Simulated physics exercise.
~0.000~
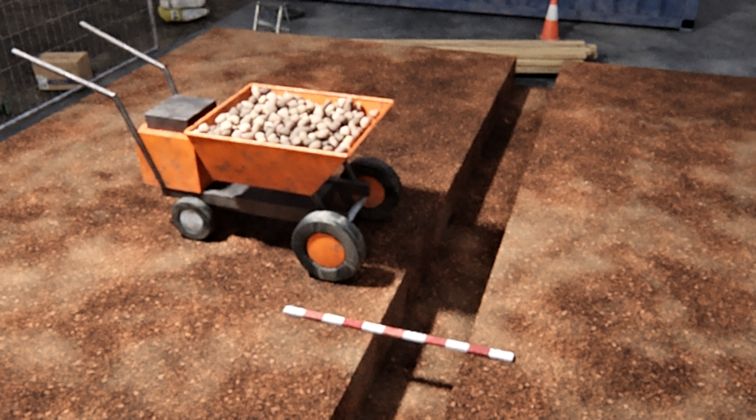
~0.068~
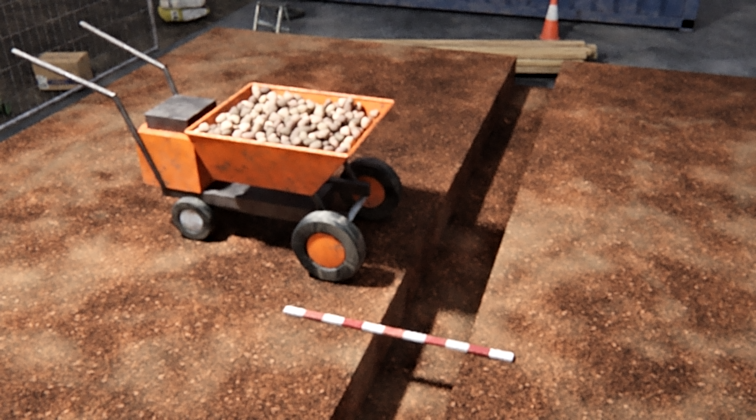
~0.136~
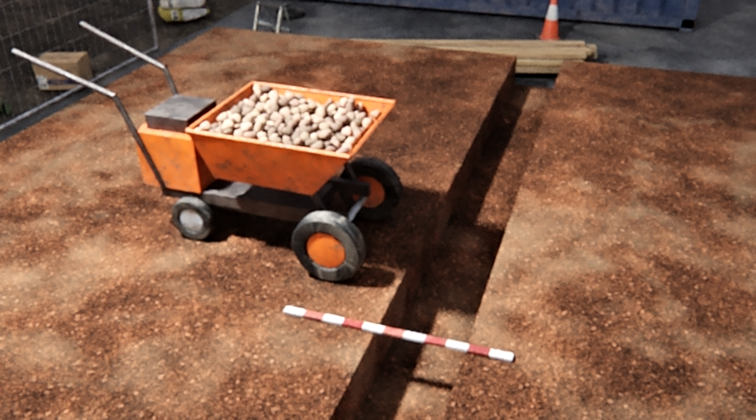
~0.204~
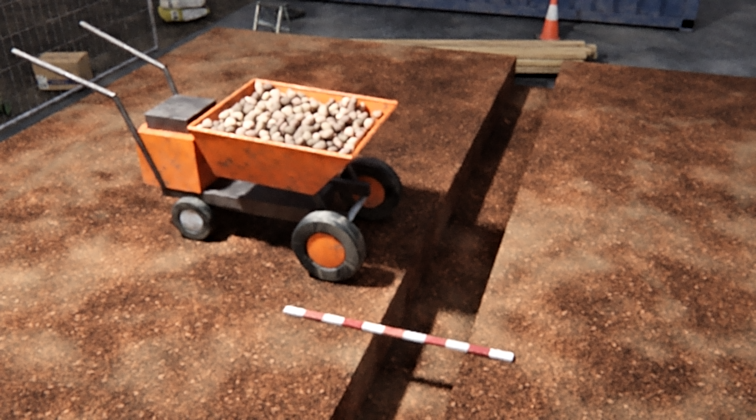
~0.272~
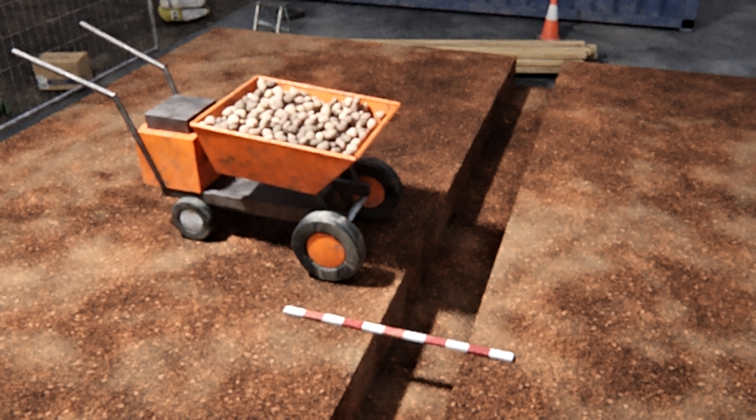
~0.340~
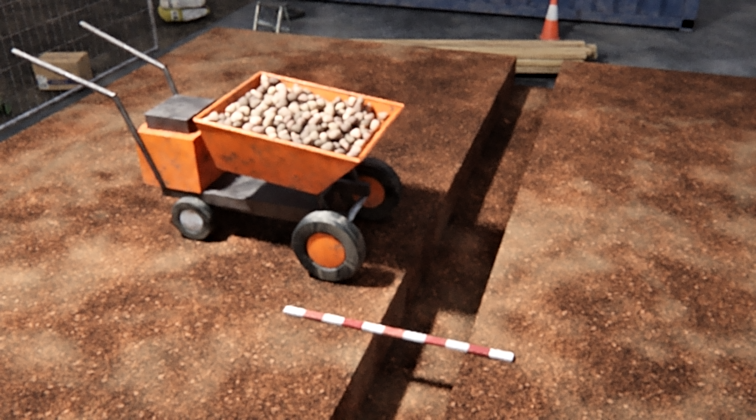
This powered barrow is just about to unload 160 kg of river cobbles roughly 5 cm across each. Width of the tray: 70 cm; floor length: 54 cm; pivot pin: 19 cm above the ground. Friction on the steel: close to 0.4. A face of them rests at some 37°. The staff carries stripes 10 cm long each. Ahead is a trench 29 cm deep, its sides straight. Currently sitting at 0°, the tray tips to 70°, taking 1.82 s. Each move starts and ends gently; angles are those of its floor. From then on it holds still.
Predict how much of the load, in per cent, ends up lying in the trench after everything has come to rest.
Roughly 65 per cent of it.
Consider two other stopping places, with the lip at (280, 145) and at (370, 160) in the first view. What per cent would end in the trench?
Roughly 95 in a hundred, then 40 in a hundred.
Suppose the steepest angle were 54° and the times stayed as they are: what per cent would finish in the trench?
Around 50 per cent would finish in the trench.
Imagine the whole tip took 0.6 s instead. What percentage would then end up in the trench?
With that timing, about 35 per cent.
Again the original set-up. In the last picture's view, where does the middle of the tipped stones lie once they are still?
Resting centre: About (477, 294).
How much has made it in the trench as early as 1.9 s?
Some 30 per cent.
After 1.4 s the floor is at 59°; 99 % in the tray, 1 % in the trench; the foremost stones are at (464, 198).
After 1.9 s the floor is at 70°; 41 % in the tray, 32 % in the trench, 27 % past the trench; the foremost stones are at (602, 280).
After 2.3 s the floor is at 70°; 17 % in the tray, 47 % in the trench, 36 % past the trench; the foremost stones are at (672, 300).
After 4.2 s the floor is at 70°; 0 % in the tray, 65 % in the trench, 35 % past the trench; the foremost stones are at (701, 296).
